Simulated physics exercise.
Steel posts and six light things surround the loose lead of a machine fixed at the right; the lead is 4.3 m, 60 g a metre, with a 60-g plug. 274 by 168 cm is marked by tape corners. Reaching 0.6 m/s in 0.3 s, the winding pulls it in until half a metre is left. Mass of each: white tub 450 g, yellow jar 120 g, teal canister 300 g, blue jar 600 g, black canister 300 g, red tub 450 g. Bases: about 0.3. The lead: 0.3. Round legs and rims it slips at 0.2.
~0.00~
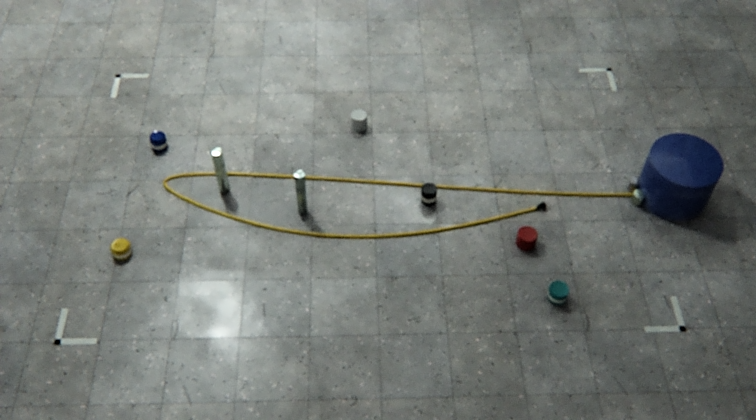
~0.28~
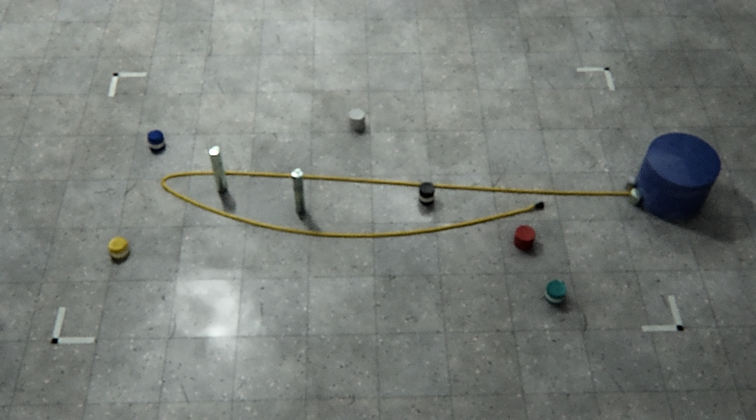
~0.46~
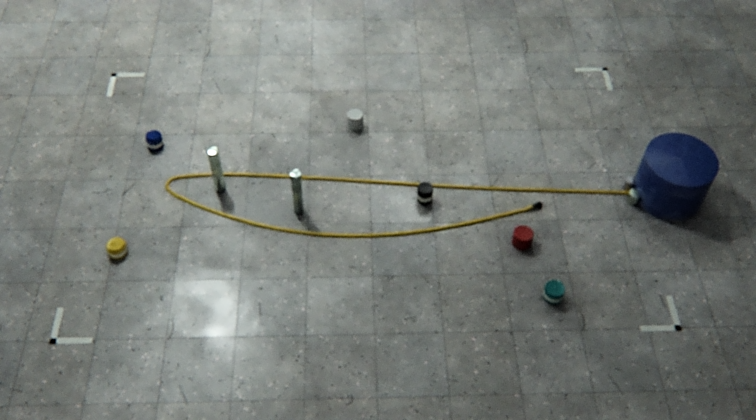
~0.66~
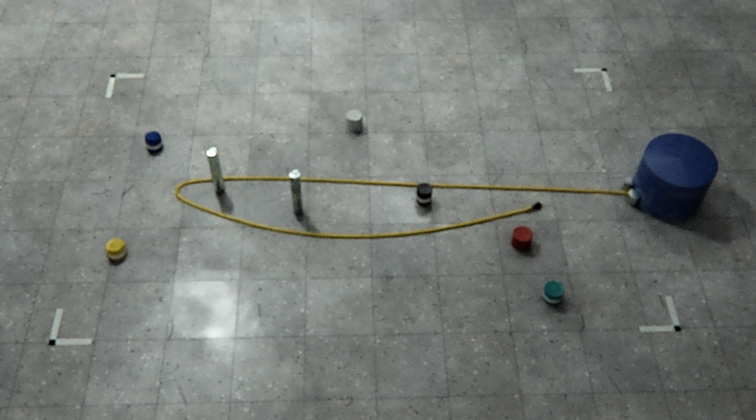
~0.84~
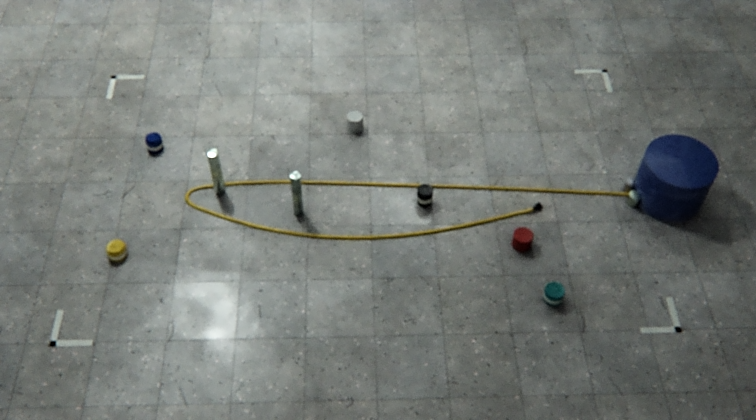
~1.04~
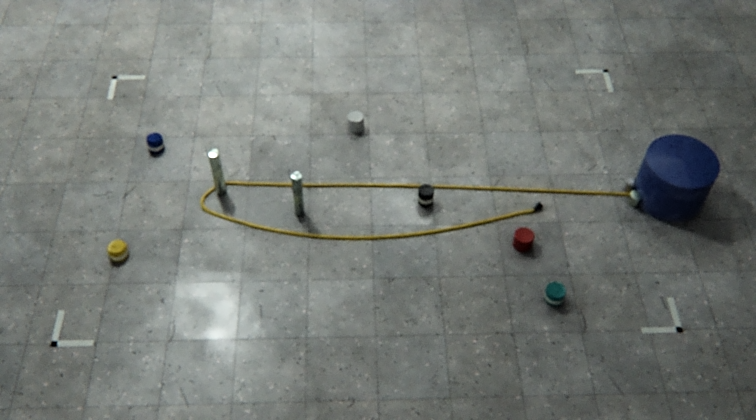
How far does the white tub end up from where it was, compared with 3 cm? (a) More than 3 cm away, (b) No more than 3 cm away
b, no more than 3 cm away.
At 2.5 s, plug at (392, 215); nothing else has moved.
At 4.0 s, plug at (212, 193); nothing else has moved.
At 5.5 s, plug at (391, 164); nothing else has moved.
At 7.0 s, plug at (539, 182); nothing else has moved.
At 7.8 s, plug at (539, 182); white tub 0 cm off its start at (356, 116).
